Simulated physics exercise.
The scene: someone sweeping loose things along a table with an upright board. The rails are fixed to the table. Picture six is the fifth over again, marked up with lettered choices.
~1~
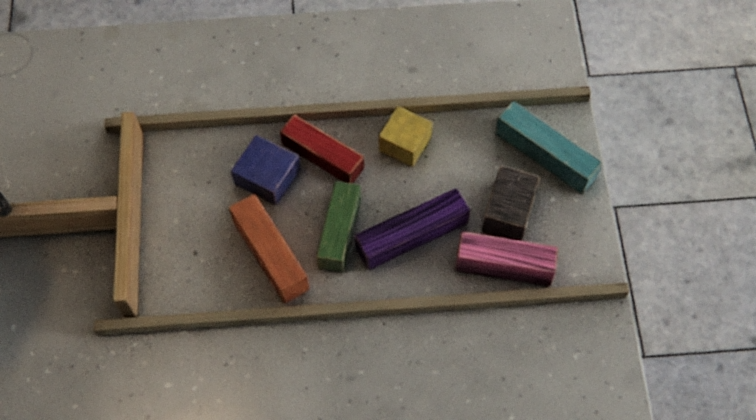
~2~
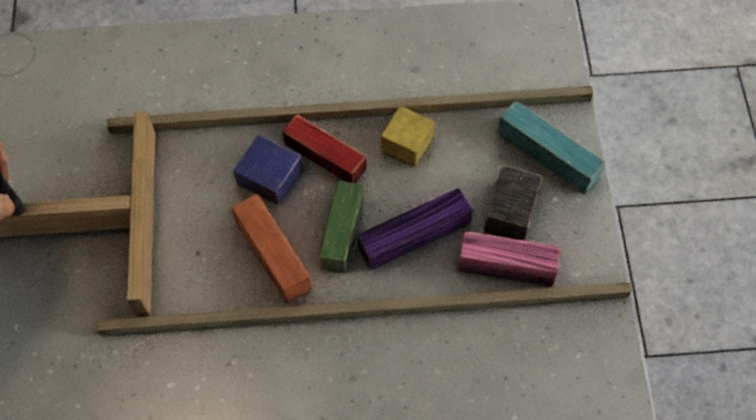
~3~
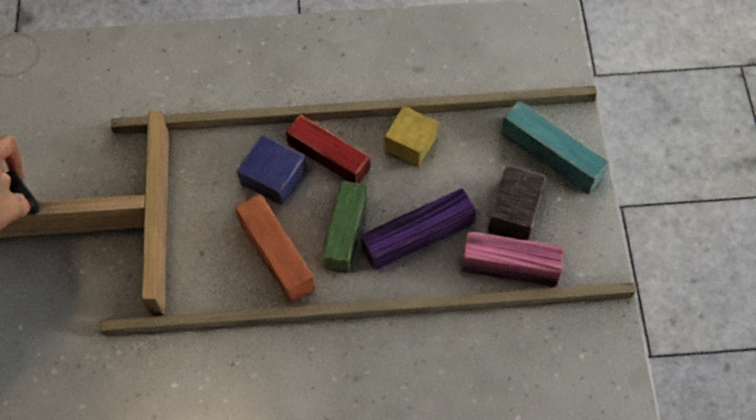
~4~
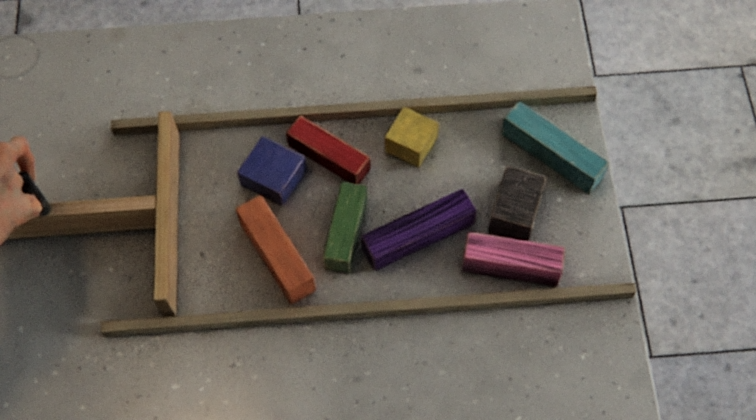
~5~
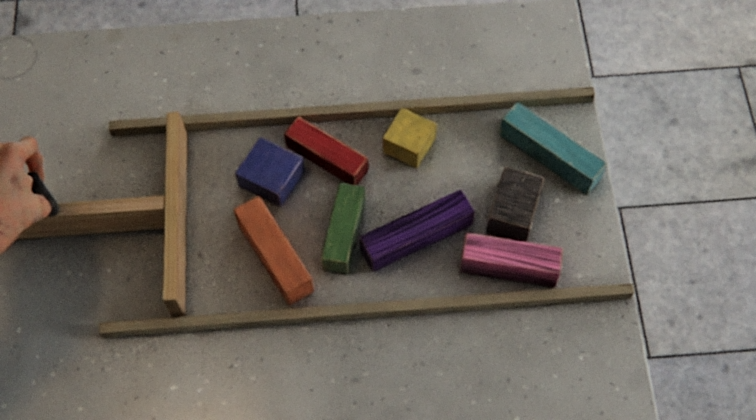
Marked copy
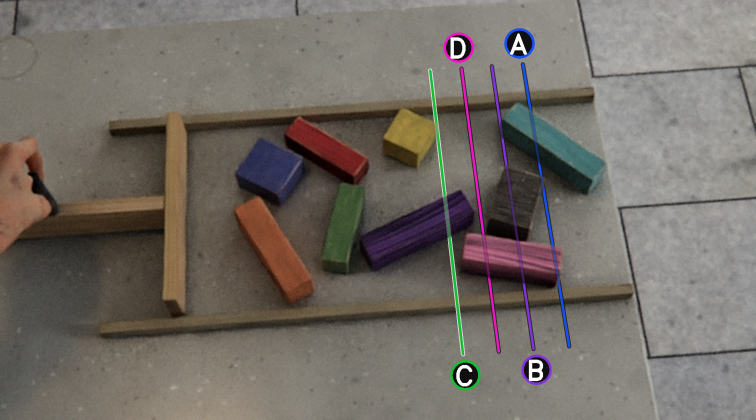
A hand sliding a wooden pusher slowly to the right between two rails, toward scattered coloured blocks that stay still.
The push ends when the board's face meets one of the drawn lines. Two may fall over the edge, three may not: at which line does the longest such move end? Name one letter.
As far as mark D.
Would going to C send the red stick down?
By then, no.
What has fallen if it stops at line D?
It is the turquoise bar.
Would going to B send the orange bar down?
By then, no.
On the marked copy, A at (544, 196); B at (511, 198); C at (446, 203); D at (479, 200).
Taking D. A third of the way, board (282, 193); red stick (342, 141); orange bar (308, 248).
Two thirds of the way, board (392, 185); turquoise bar (561, 144); pink stick (544, 259).
When it is over, board (476, 179); turquoise bar over the edge; pink stick (628, 255); one fallen.
As for the rest, A drops five; B drops four; C is within the limit but short.
